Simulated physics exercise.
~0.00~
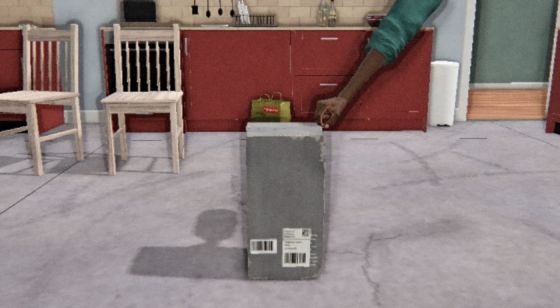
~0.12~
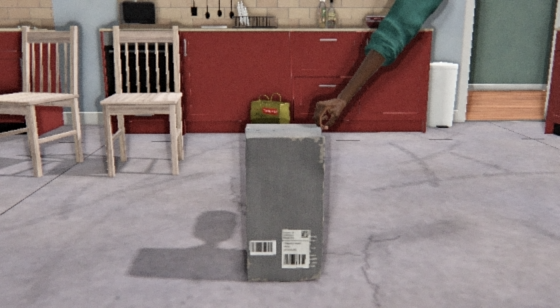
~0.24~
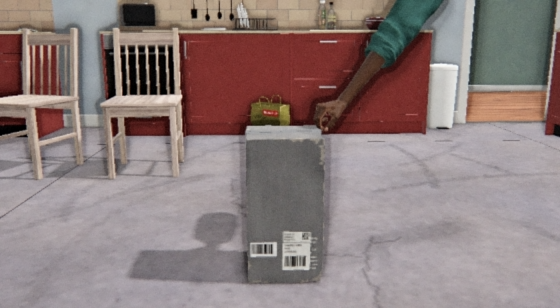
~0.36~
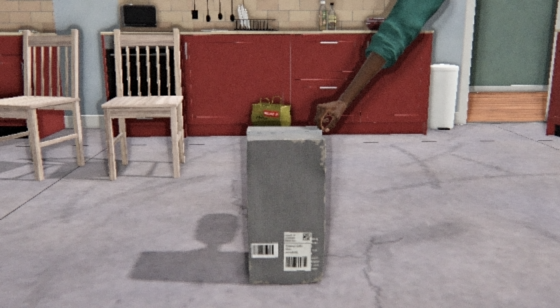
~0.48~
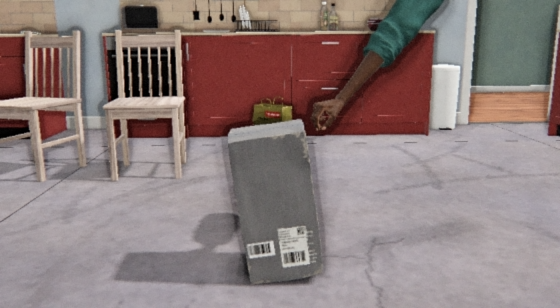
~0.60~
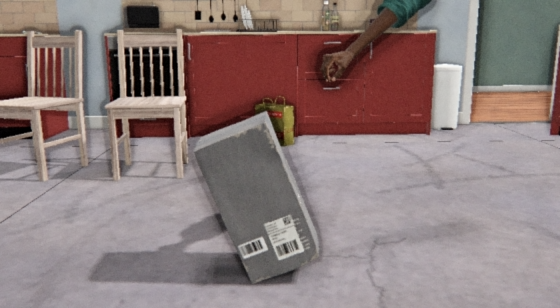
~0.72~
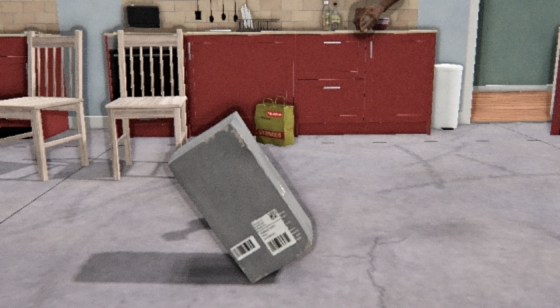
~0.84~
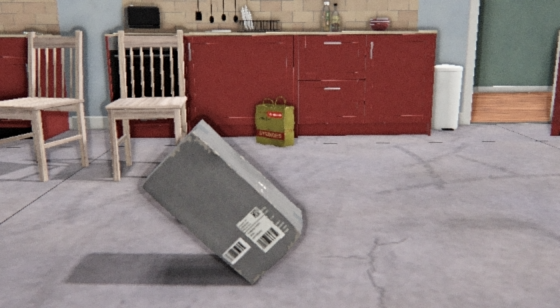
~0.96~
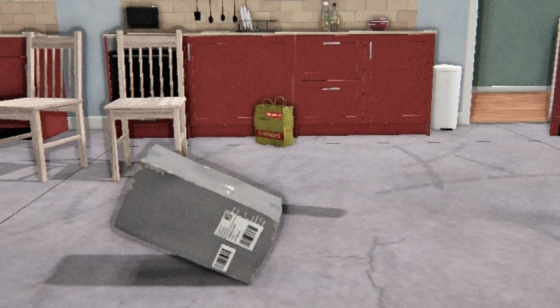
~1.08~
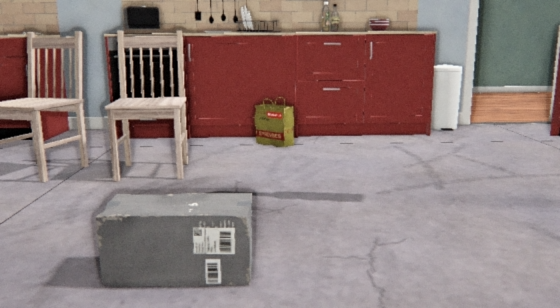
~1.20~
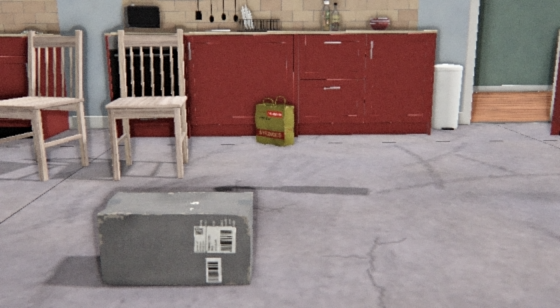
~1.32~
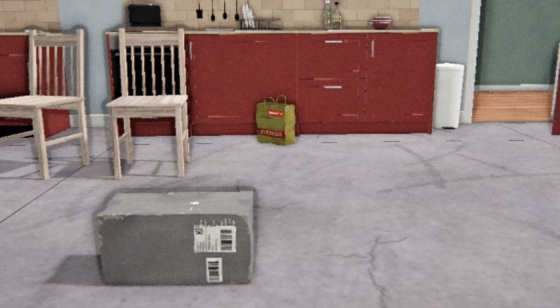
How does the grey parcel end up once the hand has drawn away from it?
The grey parcel tips over to the left and ends up lying on its side on the floor.
